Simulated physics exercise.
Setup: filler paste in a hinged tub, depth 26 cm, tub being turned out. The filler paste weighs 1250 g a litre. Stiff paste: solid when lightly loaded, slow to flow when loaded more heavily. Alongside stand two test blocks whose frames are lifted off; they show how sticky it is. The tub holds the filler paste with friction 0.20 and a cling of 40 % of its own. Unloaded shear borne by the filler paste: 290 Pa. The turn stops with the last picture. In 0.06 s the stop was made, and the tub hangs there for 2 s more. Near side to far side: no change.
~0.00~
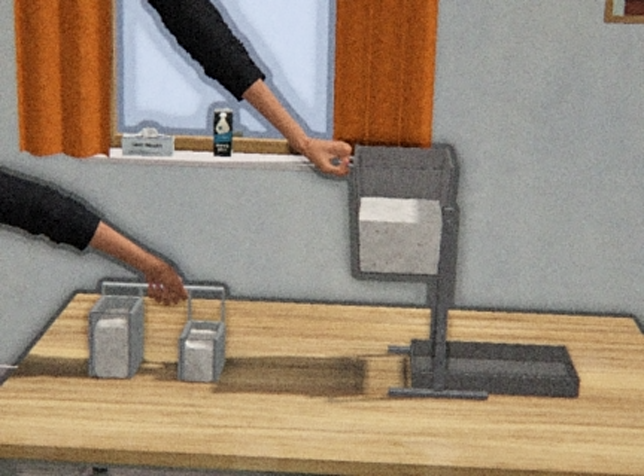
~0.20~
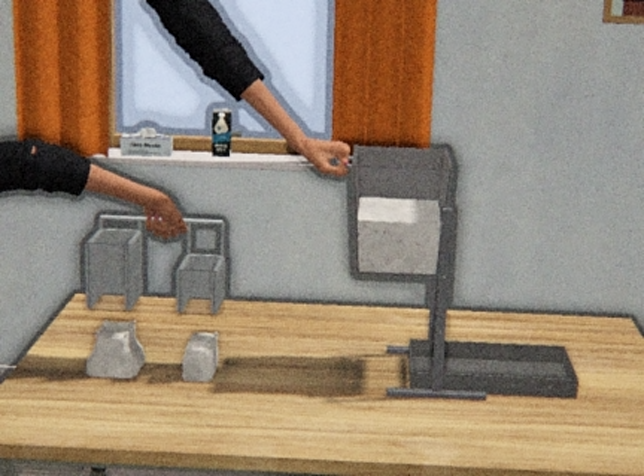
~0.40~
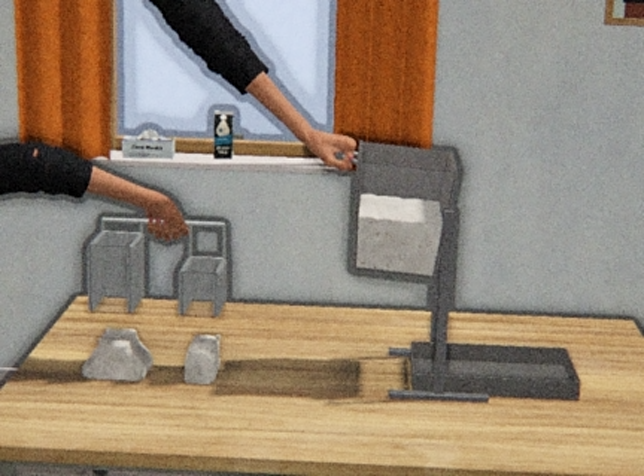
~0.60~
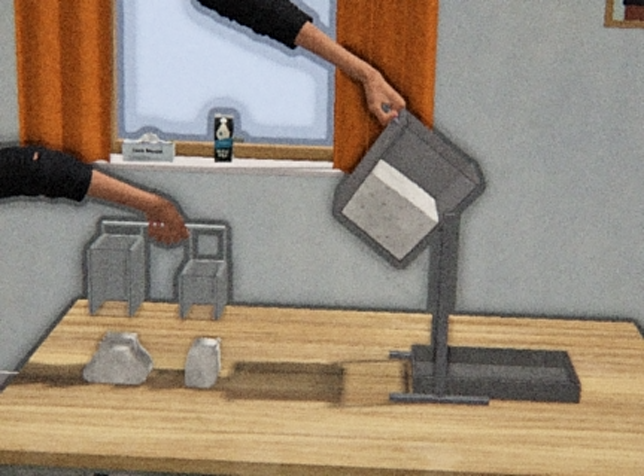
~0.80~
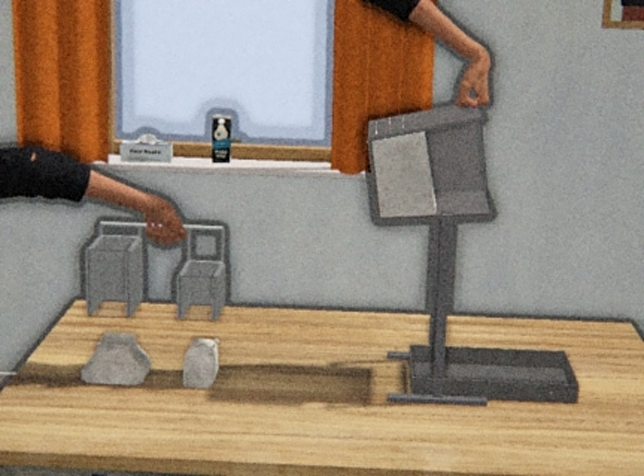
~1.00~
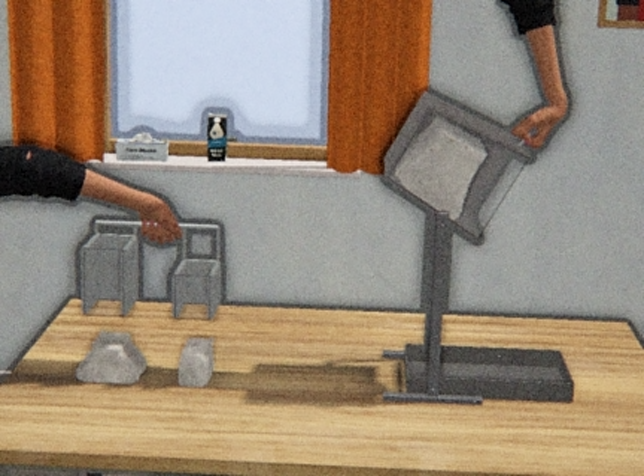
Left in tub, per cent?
0 %.
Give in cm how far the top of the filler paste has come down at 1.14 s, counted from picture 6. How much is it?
About 12 cm.
After 1.14 s, the tub is at 118 degrees and holds 62 %.
After 1.31 s, the tub is at 118 degrees and holds 0 %.
After 1.48 s, the tub is at 118 degrees and holds 0 %.
After 1.65 s, the tub is at 118 degrees and holds 0 %.
After 3.00 s, the tub is at 118 degrees and holds 0 %.
